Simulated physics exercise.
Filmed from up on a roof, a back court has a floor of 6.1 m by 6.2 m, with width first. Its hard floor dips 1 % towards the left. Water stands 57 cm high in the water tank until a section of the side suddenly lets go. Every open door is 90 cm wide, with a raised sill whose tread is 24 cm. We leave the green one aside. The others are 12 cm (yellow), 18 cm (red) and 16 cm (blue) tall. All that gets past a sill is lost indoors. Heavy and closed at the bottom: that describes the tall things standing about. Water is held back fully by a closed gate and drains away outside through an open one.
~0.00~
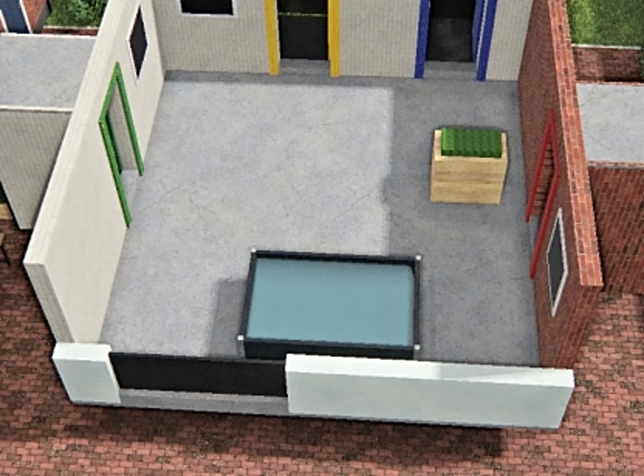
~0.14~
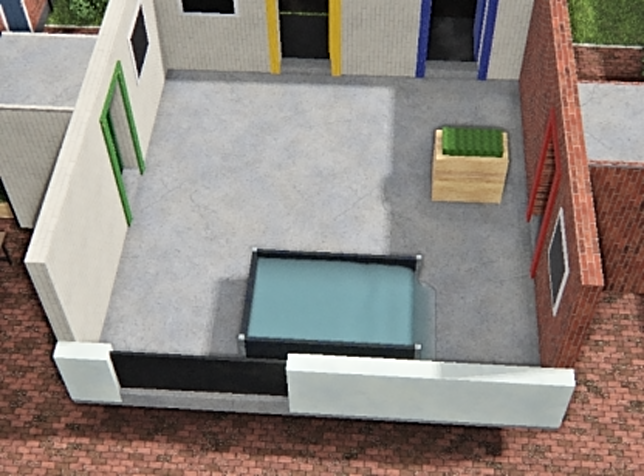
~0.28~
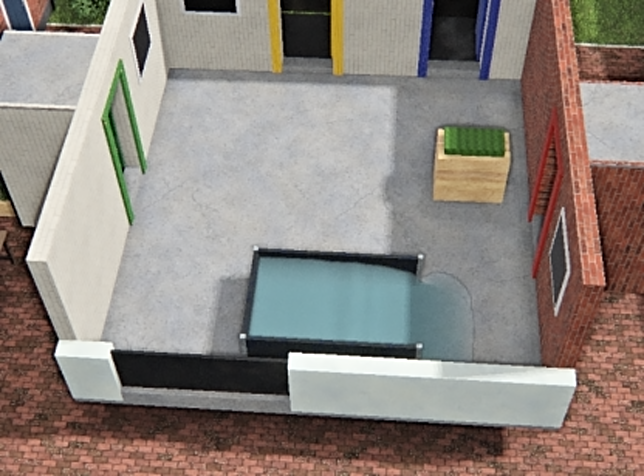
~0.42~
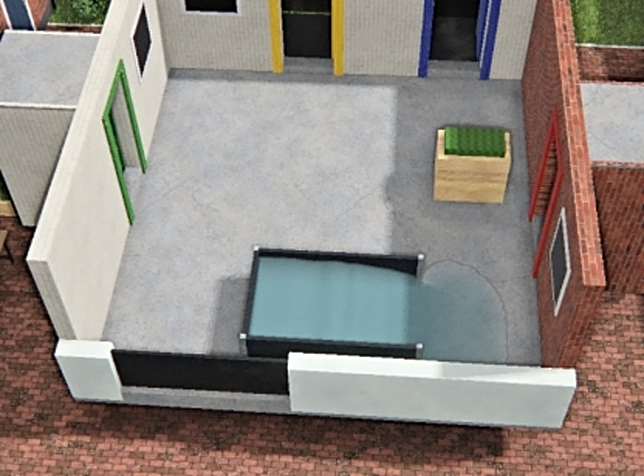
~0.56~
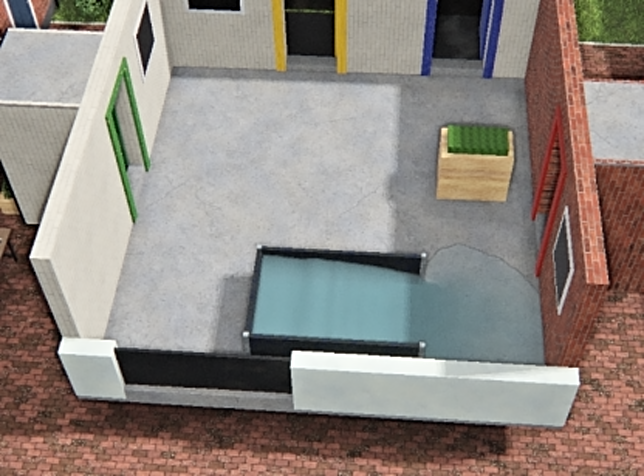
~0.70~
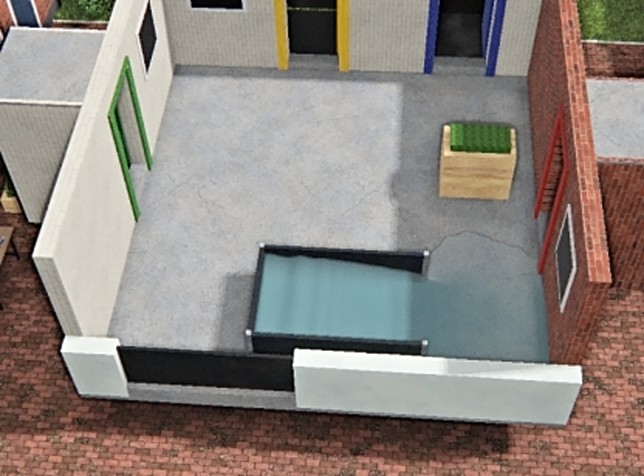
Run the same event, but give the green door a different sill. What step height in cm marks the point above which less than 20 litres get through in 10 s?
The point is around 4.5 cm.
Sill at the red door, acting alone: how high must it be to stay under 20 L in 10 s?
Door red, min height approx. 12.5 cm.
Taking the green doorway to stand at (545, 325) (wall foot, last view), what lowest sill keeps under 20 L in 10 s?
Roughly 29 cm.
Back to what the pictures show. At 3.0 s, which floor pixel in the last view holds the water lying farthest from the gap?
At about (519, 78).
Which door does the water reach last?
Last: Green.
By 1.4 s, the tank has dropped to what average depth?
I'd put it near 33 cm.
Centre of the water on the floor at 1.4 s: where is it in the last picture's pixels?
At about (396, 323).
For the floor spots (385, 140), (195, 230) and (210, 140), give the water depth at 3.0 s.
The depths come to about 0, 0 and 0 cm.
After 1.4 s water covers 15 % of the floor, deepest (40 cm) near (538, 383); it has not reached the green door.
After 3.0 s water covers 25 % of the floor, deepest (30 cm) near (503, 206); it has not reached the green door.
After 10.0 s water covers 95 % of the floor, deepest (10 cm) near (137, 218); 8 cm at the green door, 0 litres in over its 19 cm sill.
At the green door as built, the water arrived by 5.3 s and peaked near 9 cm at 9.6 s.
With a sill of 4 cm, 29 litres would have come in within the 10 s; with 5.5 cm, 12 litres. So under 20 litres takes about 4.5 cm.
